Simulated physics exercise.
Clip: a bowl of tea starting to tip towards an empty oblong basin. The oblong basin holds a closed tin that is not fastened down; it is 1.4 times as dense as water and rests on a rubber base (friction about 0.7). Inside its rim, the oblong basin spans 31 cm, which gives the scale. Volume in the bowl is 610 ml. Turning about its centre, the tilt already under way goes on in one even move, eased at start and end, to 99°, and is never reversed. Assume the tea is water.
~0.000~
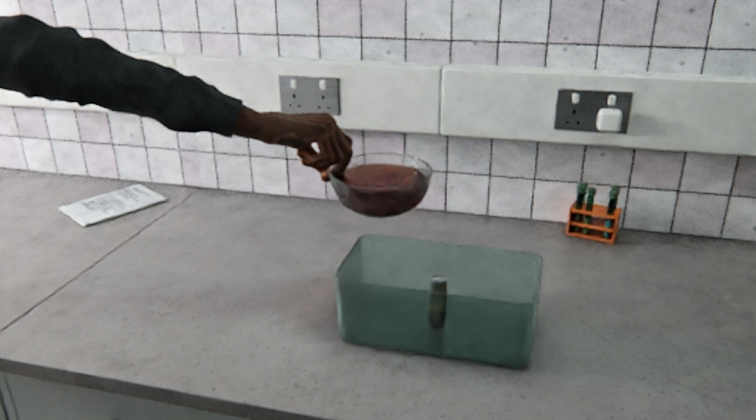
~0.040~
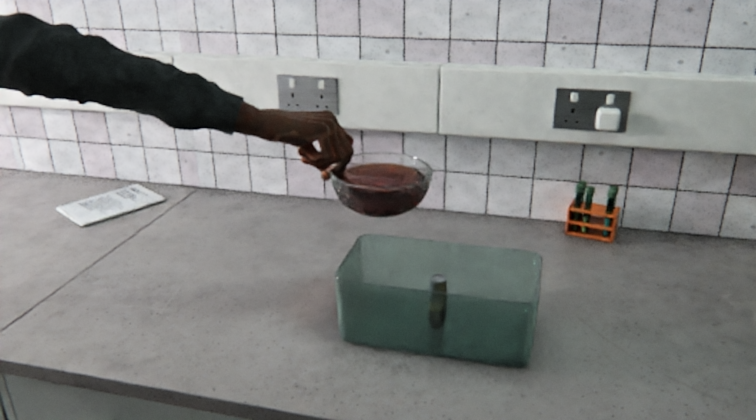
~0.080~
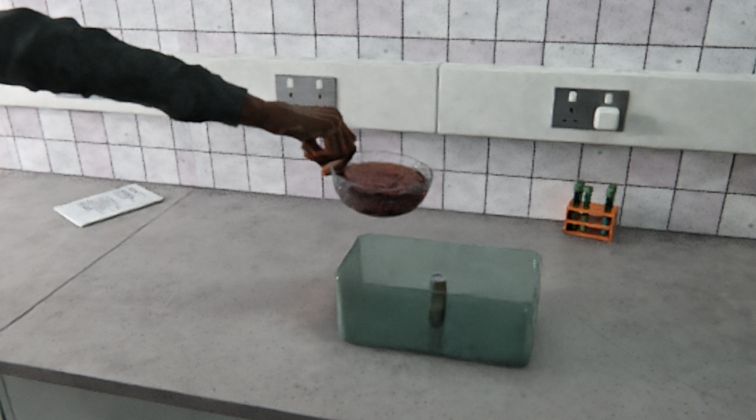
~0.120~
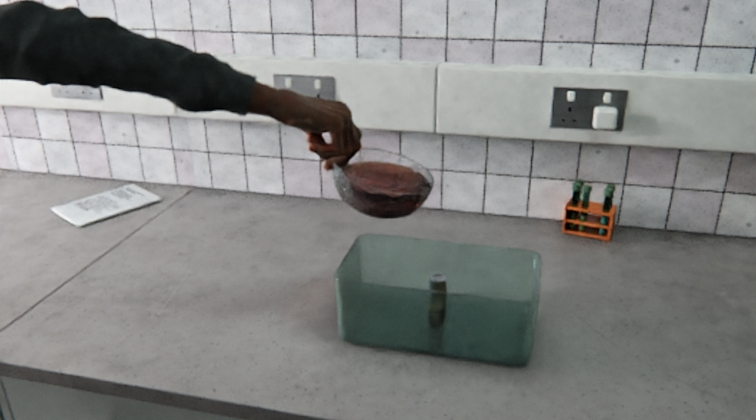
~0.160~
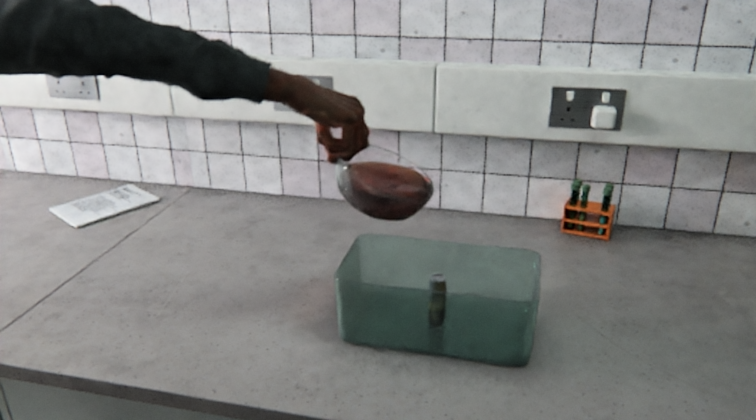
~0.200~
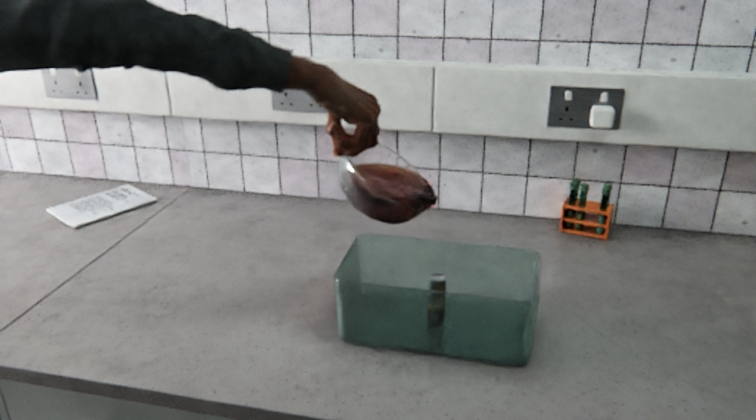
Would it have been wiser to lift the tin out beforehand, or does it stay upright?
It does not tilt over.
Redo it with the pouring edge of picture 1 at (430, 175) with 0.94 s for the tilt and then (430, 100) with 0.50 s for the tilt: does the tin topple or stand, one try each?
First it stays on its base; then it tips over.
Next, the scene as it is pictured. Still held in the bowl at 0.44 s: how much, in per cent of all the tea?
Roughly 8 per cent.
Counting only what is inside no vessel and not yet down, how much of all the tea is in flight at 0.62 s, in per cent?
Near 6 per cent, I'd say.
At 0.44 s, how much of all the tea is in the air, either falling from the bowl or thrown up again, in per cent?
Roughly 36 percent.
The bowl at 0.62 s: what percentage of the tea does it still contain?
Near 0 percent, more or less.
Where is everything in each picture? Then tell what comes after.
In the first picture, tilt 0°; pouring edge (430, 175); surface from (337, 174) to (428, 181); the oblong basin's rim runs from (348, 256) to (540, 279); the tin's top is at (438, 281).
In the second picture, tilt 2°; pouring edge (431, 176); surface from (337, 173) to (428, 181).
In the third picture, tilt 6°; pouring edge (432, 180); surface from (338, 171) to (429, 183).
In the fourth picture, tilt 13°; pouring edge (432, 186); surface from (339, 169) to (431, 185).
In the fifth picture, tilt 23°; pouring edge (432, 194); surface from (342, 168) to (433, 188).
In the sixth picture, tilt 34°; pouring edge (430, 203); surface from (344, 169) to (420, 189); 5 per cent is over the edge.
By 0.44 s the tilt is 96° and 8 per cent is still to pour; the tin stands where it began.
By 0.62 s the tilt is 99° and 0 per cent is still to pour; the tin stands where it began.
By 0.80 s the tilt is 99° and 0 per cent is still to pour; the tin stands where it began.
By 1.00 s the tilt is 99° and 0 per cent is still to pour; the tin stands where it began.
At rest the tin stands where it began.
